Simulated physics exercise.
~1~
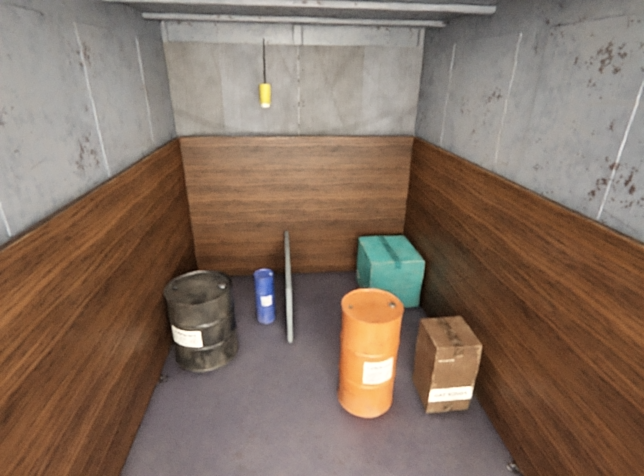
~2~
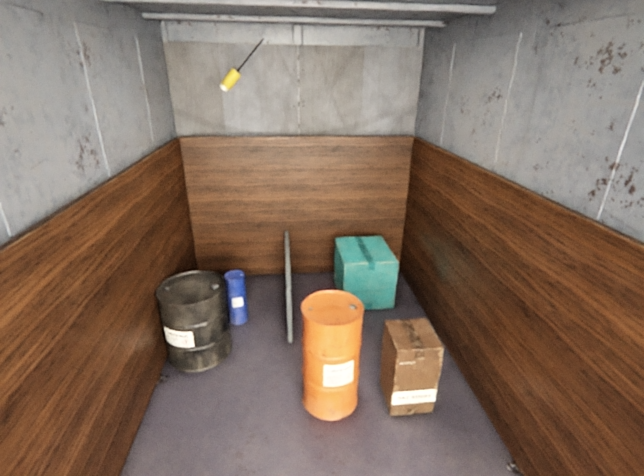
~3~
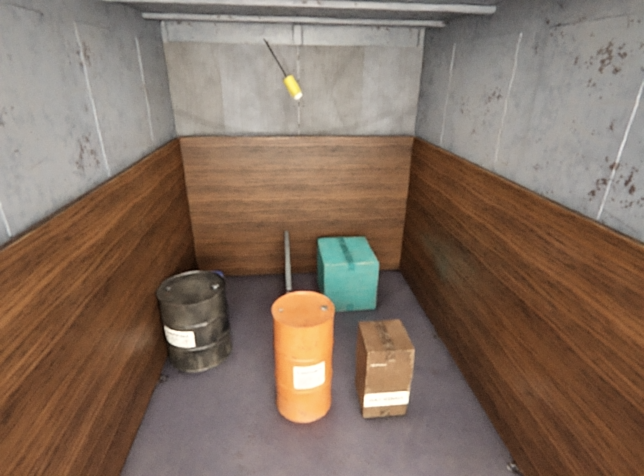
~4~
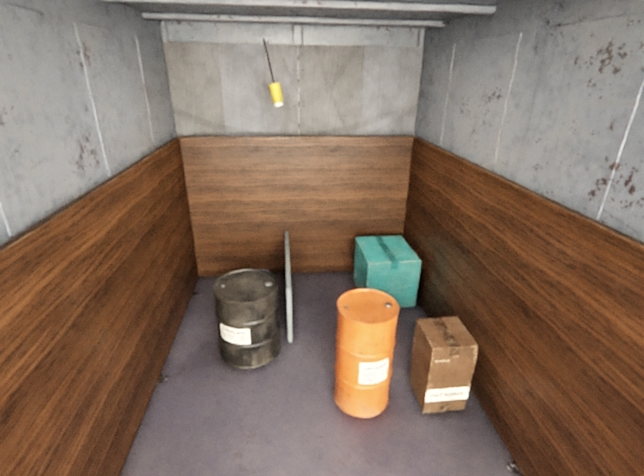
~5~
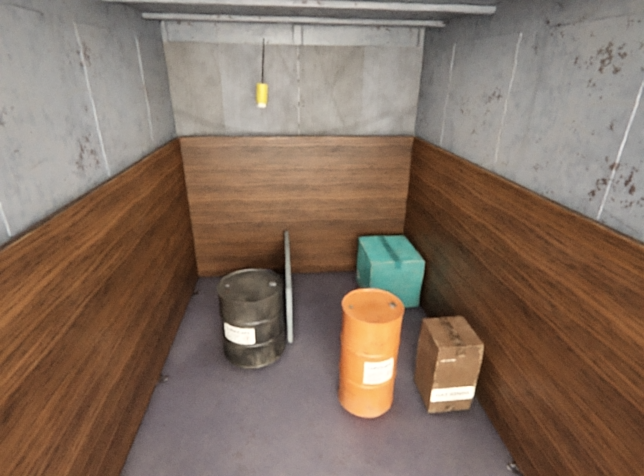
The clip shows drums, boxes and a small blue canister in a wood-panelled van bay sliding left as a hanging yellow lamp swings, then shifting back right, ending with the black drum upright beside the low board and the canister out of view.
